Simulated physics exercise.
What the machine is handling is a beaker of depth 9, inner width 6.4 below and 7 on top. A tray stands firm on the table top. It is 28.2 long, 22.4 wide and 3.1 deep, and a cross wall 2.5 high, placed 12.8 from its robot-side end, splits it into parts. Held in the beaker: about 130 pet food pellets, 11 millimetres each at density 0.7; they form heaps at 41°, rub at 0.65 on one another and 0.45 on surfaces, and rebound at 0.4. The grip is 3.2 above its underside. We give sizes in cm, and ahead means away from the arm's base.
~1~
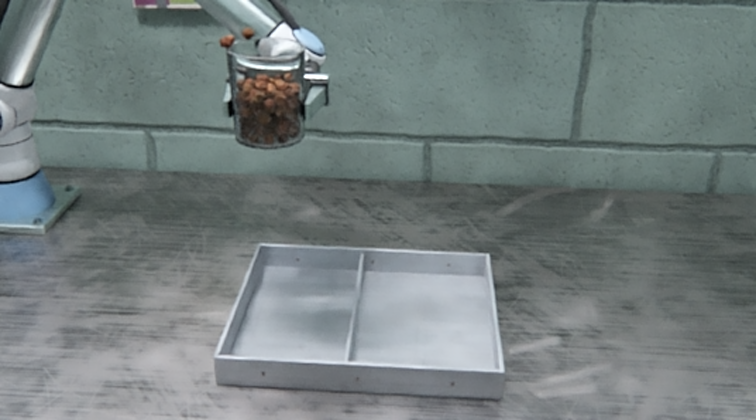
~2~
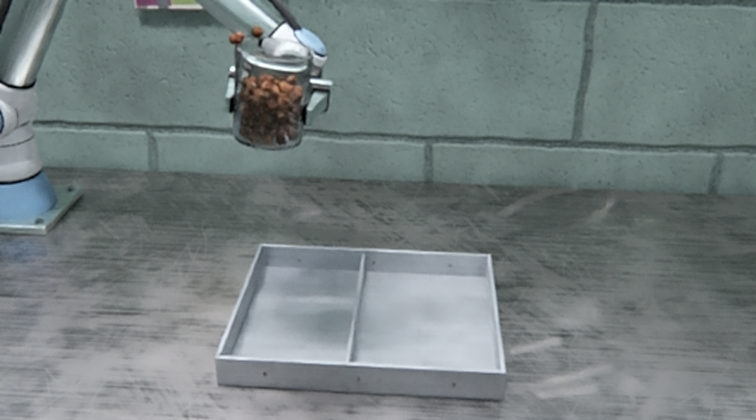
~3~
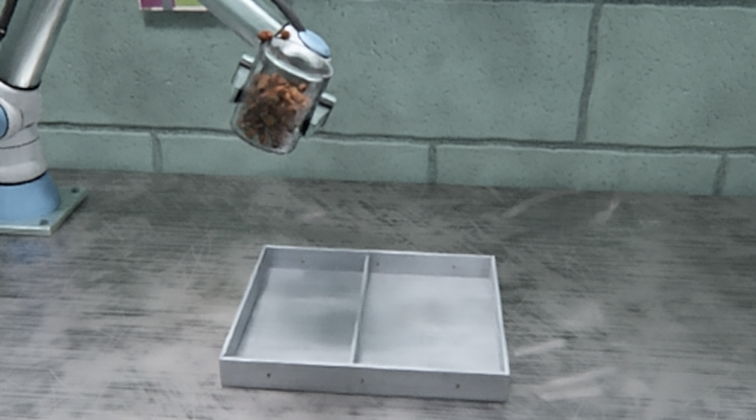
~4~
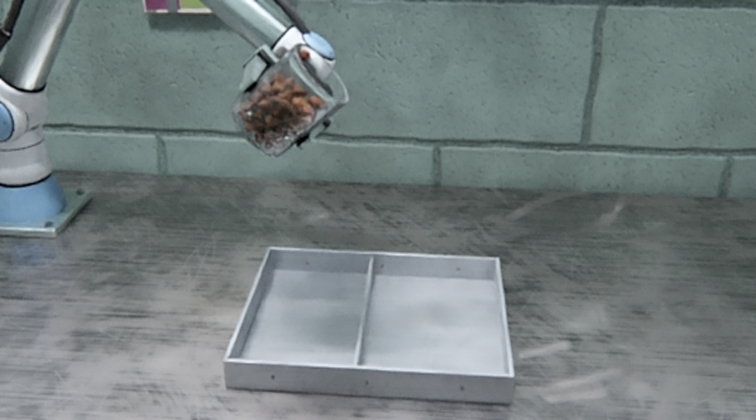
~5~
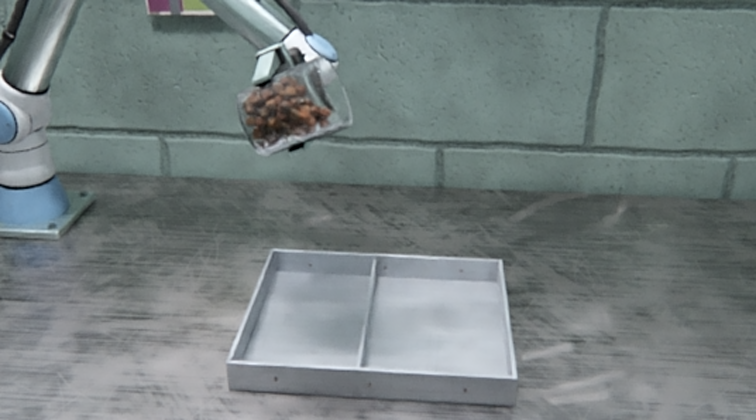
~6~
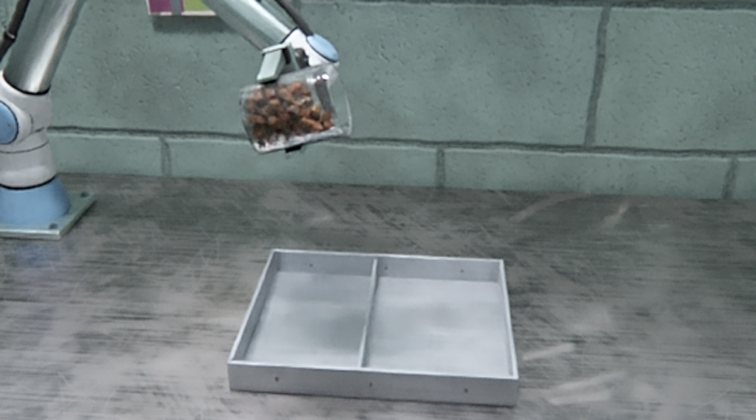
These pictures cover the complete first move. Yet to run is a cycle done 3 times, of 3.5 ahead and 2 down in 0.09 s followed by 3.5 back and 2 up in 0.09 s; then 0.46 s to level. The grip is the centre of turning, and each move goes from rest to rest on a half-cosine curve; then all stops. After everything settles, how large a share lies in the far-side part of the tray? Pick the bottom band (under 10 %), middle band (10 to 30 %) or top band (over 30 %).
Middle band.
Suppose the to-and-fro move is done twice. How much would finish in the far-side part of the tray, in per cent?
10 per cent.
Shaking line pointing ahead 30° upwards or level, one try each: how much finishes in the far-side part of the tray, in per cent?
I'd say close to 80 percent for the first and close to 45 percent for the second.
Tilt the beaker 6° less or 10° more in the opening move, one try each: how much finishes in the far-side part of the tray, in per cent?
10 and 30 %.
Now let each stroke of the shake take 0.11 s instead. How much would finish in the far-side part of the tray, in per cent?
The share would be near 5 %.
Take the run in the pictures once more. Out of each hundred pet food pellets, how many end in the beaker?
End share: Around 80 per cent.
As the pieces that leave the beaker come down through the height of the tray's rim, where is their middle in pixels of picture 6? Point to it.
Check roughly (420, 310) in the last picture.
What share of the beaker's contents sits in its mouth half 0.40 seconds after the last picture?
Something like 35 percent sits in that half.
Then, 0.40 s after the last picture, tilted 73° forward, highest piece 29 above the table; 116 in the beaker, 8 in the far-side part, 6 in flight or on a rim.
Then, 0.80 s after the last picture, tilted 29° forward, highest piece 29 above the table; 101 in the beaker, 23 in the far-side part, 3 in the robot-side part, 3 on the table or floor.
Then, 1.20 s after the last picture, level, highest piece 30 above the table; 101 in the beaker, 22 in the far-side part, 4 on the table or floor, 3 in the robot-side part.
Then, 2.25 s after the last picture, level, highest piece 30 above the table; 101 in the beaker, 22 in the far-side part, 4 on the table or floor, 3 in the robot-side part.
Final count, 101 in the beaker, 22 in the far-side part, 4 on the table or floor, 3 in the robot-side part. That is 17 % in the far-side part of the tray.
